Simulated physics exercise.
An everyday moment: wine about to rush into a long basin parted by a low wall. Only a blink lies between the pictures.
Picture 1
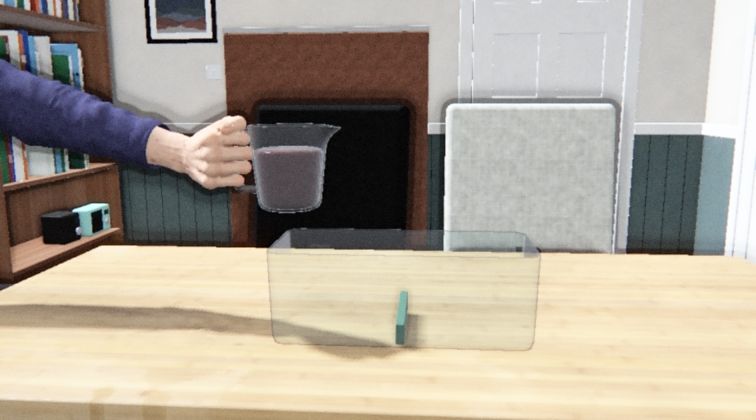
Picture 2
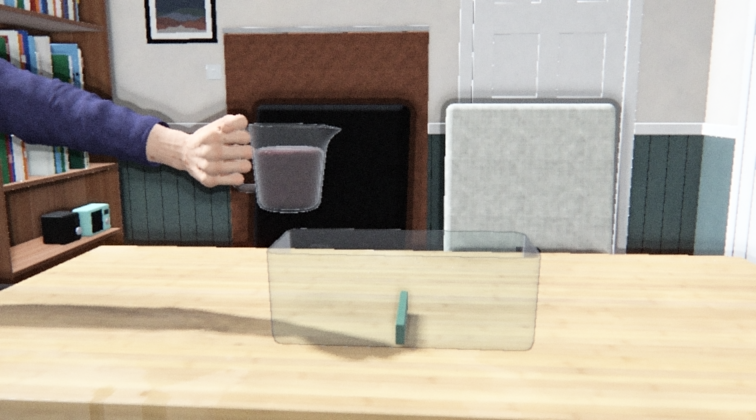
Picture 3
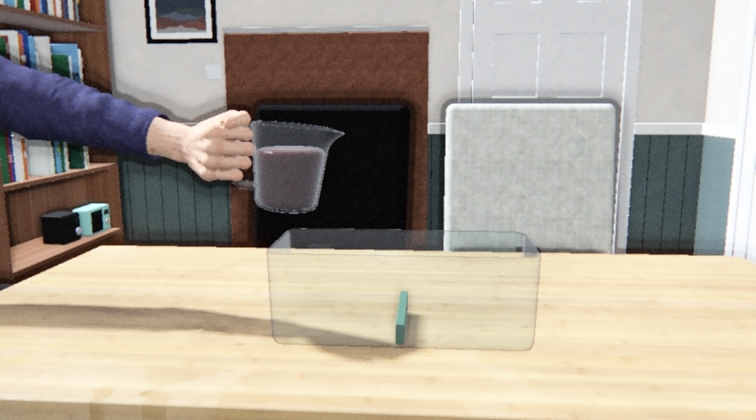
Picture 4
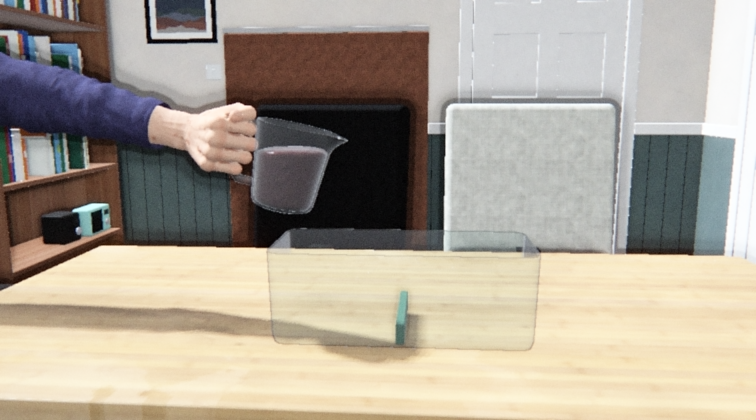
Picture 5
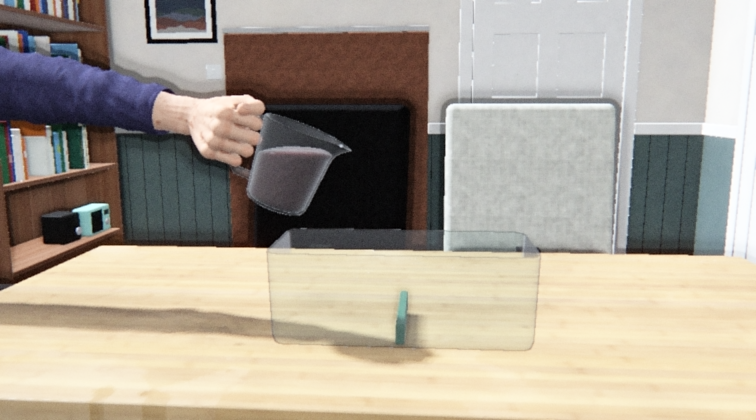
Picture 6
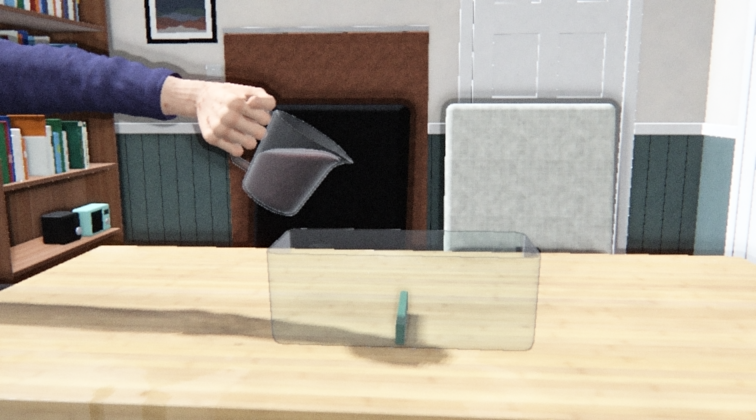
An arm in a dark blue sleeve reaches in from the left, holding a clear jug of dull purplish liquid above a long transparent basin on a pale wooden table. Seen from the front in a fixed view, a small teal divider stands inside the basin, with bookshelves at left and a brick-red fireplace, dark and whitish panels and a white door behind. The hand steadily tilts the jug rightward, its spout dipping while the liquid stays nearly level inside.
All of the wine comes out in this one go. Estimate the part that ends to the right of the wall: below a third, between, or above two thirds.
It comes to less than a third.
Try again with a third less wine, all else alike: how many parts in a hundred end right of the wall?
Near 10 %.
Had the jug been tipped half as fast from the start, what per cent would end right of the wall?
Close to 10 per cent.
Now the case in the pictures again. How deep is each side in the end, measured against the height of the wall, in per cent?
Left: 60 %. Right: 0 %.
A moment on, the jug is tipped on its side and 67 per cent is still to pour, 14 is left of the wall and 0 right of it.
Next, the jug is tipped on its side and 21 per cent is still to pour, 66 is left of the wall and 1 right of it.
Then the jug is tipped on its side and 5 per cent is still to pour, 87 is left of the wall and 4 right of it.
Later the jug is tipped on its side and 1 per cent is still to pour, 90 is left of the wall and 6 right of it.
In the end 90 per cent lies left of the wall, 7 right of it and 2 outside.
